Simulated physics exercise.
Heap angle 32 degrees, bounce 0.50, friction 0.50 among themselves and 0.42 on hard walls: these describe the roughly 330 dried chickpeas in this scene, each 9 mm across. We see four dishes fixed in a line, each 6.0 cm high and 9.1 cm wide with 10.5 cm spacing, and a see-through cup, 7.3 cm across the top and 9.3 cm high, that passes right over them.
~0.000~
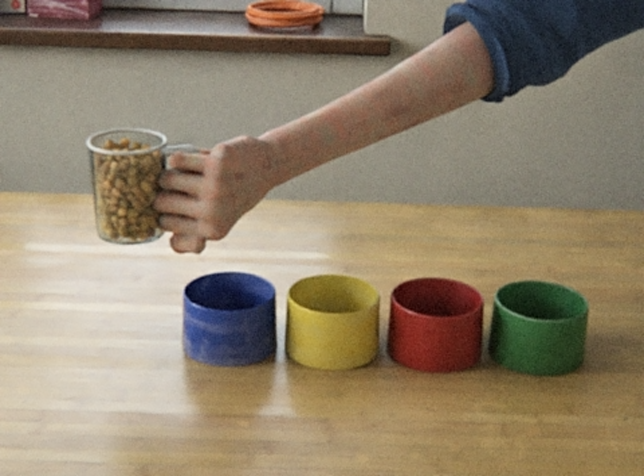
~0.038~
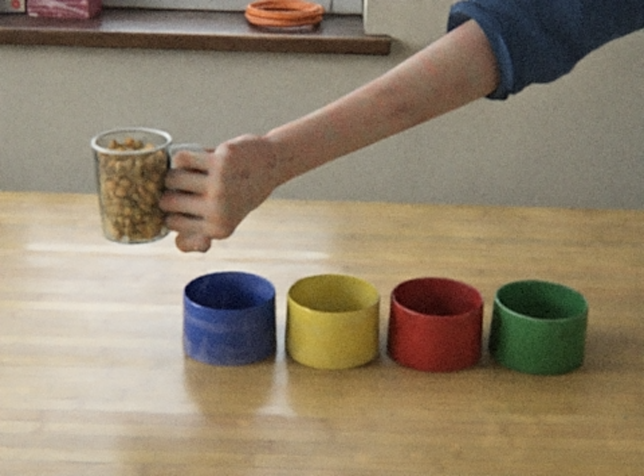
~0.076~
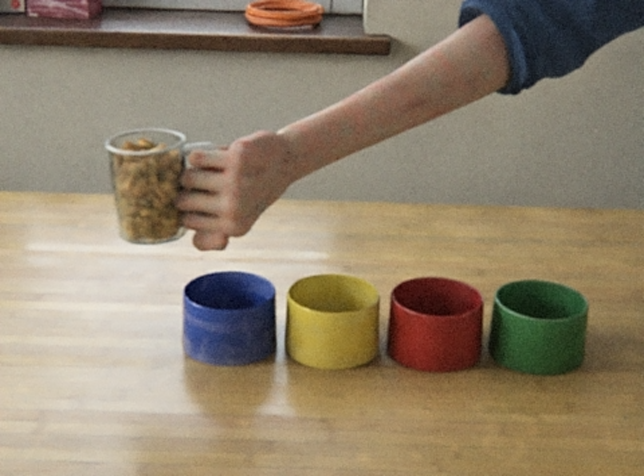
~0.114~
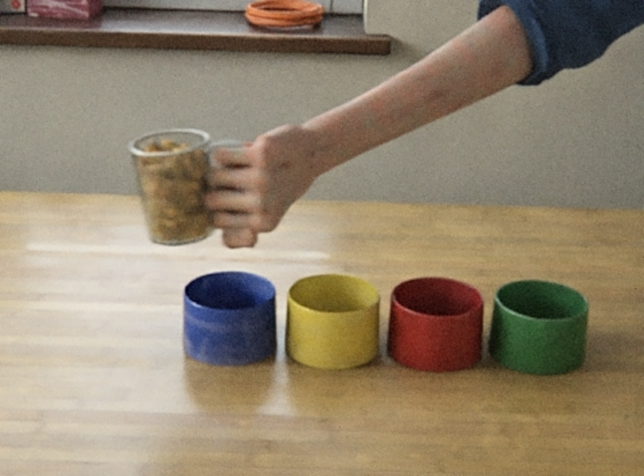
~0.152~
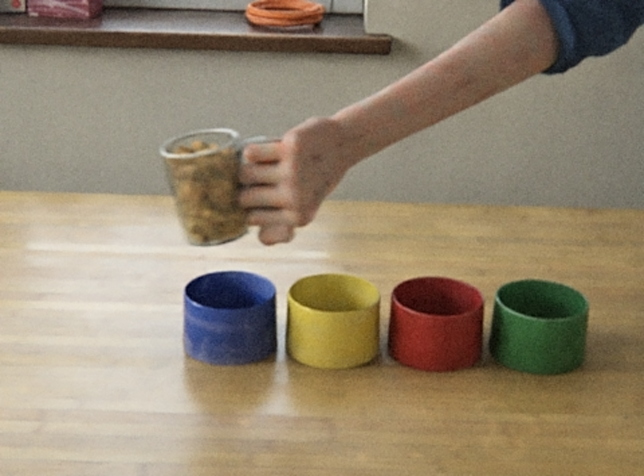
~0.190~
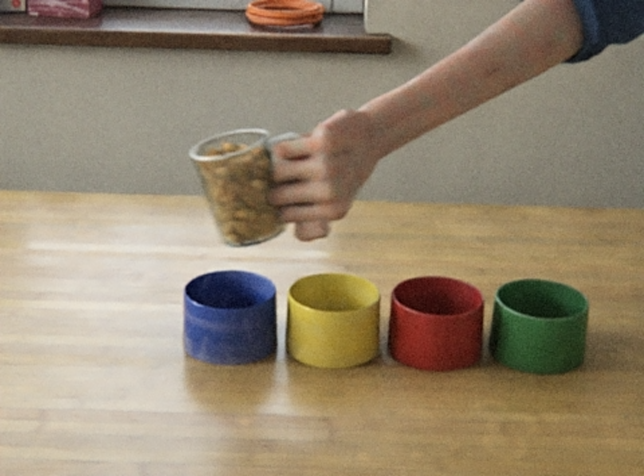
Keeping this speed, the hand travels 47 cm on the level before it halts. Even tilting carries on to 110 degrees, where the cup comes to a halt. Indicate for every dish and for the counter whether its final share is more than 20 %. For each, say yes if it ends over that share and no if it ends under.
Red - no, blue - no, green - yes, yellow - no, counter - no.
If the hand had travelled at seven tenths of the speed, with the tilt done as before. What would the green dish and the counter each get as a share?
Shares - green 100, counter 0.
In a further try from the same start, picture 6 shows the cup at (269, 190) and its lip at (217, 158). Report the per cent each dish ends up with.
In the end red holds 0, blue holds 0, green holds 100, yellow holds 0.
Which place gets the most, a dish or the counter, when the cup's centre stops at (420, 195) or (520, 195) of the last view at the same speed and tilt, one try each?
Most goes to: Yellow; red.
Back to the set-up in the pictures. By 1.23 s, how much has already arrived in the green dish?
So far, roughly 40 per cent.
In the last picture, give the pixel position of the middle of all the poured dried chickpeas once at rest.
Est. centre at rest: (536, 324) px.
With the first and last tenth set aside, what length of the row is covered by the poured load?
Length: Approx. 5 cm.
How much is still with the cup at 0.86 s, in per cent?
Near 95 per cent of the load.
After 0.59 s, tilt 60 degrees; cup holds 100 %.
After 0.86 s, tilt 91 degrees; cup holds 95 %.
After 1.23 s, tilt 110 degrees; cup holds 50 %, green 40 %.
By 2.5 s all is still; red 0 %, blue 0 %, green 100 %, yellow 0 %, counter 0 %.
